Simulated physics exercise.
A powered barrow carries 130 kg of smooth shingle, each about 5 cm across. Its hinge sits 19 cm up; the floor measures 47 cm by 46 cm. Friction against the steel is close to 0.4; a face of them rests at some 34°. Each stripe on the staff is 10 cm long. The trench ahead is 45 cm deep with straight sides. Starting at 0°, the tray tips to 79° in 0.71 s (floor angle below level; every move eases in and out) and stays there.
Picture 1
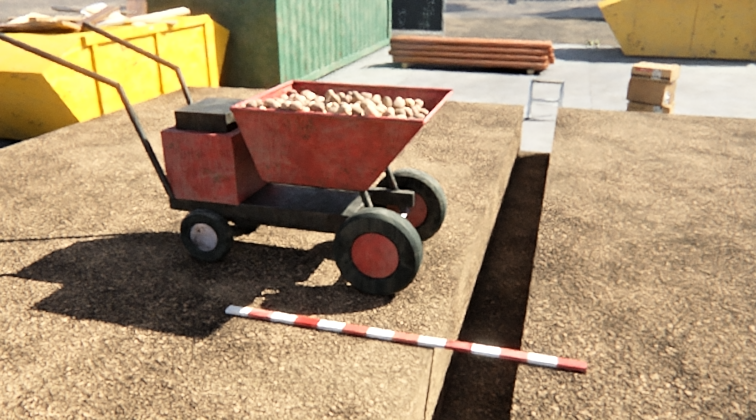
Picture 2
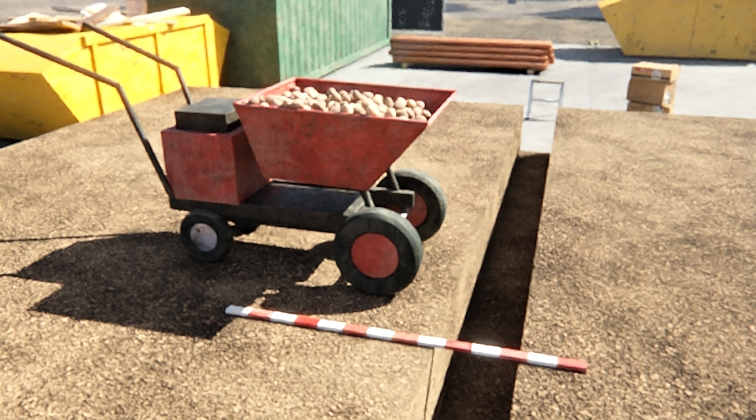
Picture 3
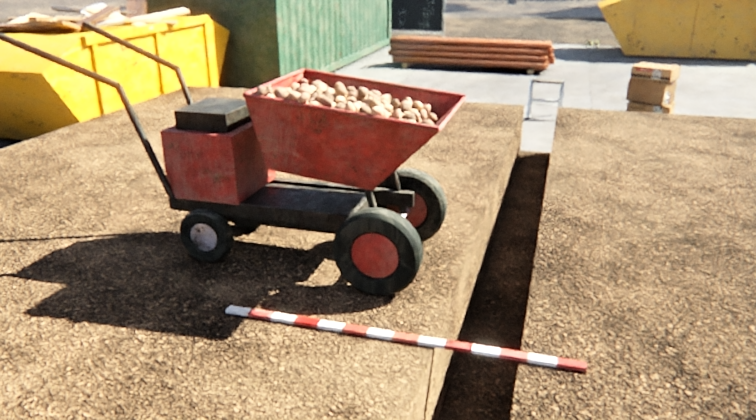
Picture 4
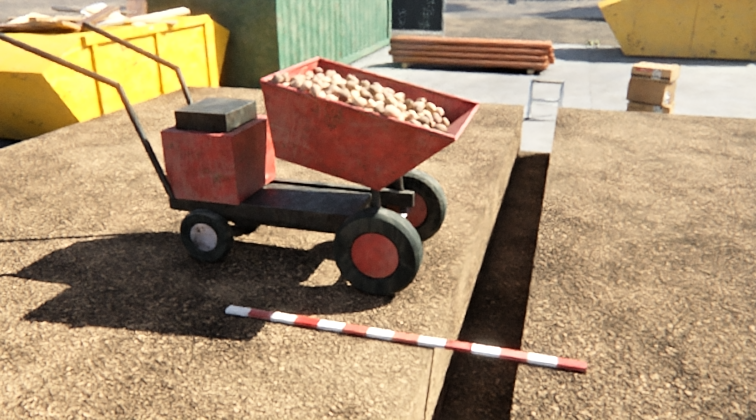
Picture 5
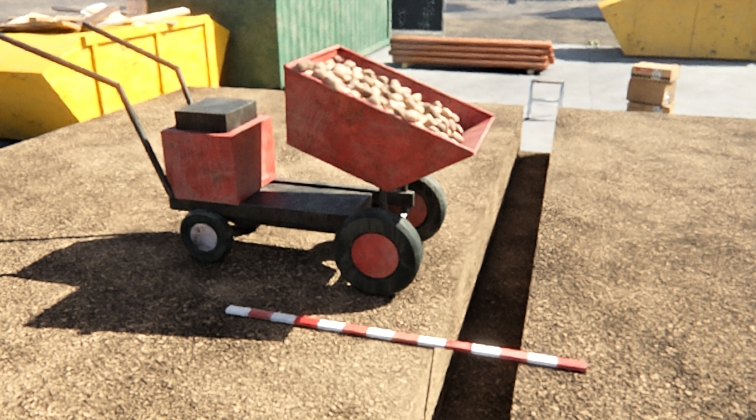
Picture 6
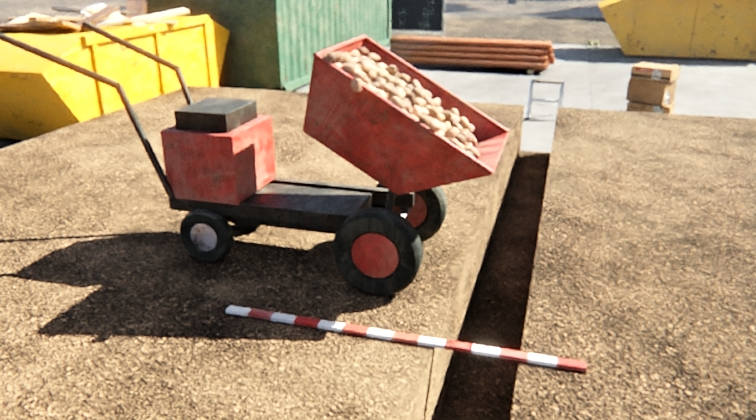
A red powered barrow with black-rimmed wheels, its tray heaped with smooth pale stones, stands on sunlit brown ground beside a narrow dark trench, seen from slightly above and side-on. A red-and-white striped staff lies in front, with yellow skips, a green container, stacked reddish lengths and brown boxes behind. The tray slowly starts tilting rightward, its left end rising steadily while the barrow, staff and camera stay still.
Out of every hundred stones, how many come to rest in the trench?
Some 8 per cent of it.
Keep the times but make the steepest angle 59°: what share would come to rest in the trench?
In that case some 15 per cent.
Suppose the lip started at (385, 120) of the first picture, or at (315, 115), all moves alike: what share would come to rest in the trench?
Near 40 per cent from the first place, 85 from the second.
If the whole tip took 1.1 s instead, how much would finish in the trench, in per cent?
It would be near 10 per cent.
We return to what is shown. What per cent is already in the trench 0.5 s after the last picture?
Some 0 per cent.
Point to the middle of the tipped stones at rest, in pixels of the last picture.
Their middle is at about (630, 291).
Then, 0.2 s after the last picture the floor is at 66°, 100 % in the tray; the foremost stones are at (535, 230).
Then, 0.5 s after the last picture the floor is at 79°, 42 % in the tray, 57 % past the trench; the foremost stones are at (673, 307).
Then, 0.9 s after the last picture the floor is at 79°, 7 % in the tray, 3 % in the trench, 90 % past the trench; the foremost stones are past the picture's edge.
Then, 2.8 s after the last picture the floor is at 79°, 1 % in the tray, 8 % in the trench, 91 % past the trench; the foremost stones are past the picture's edge.
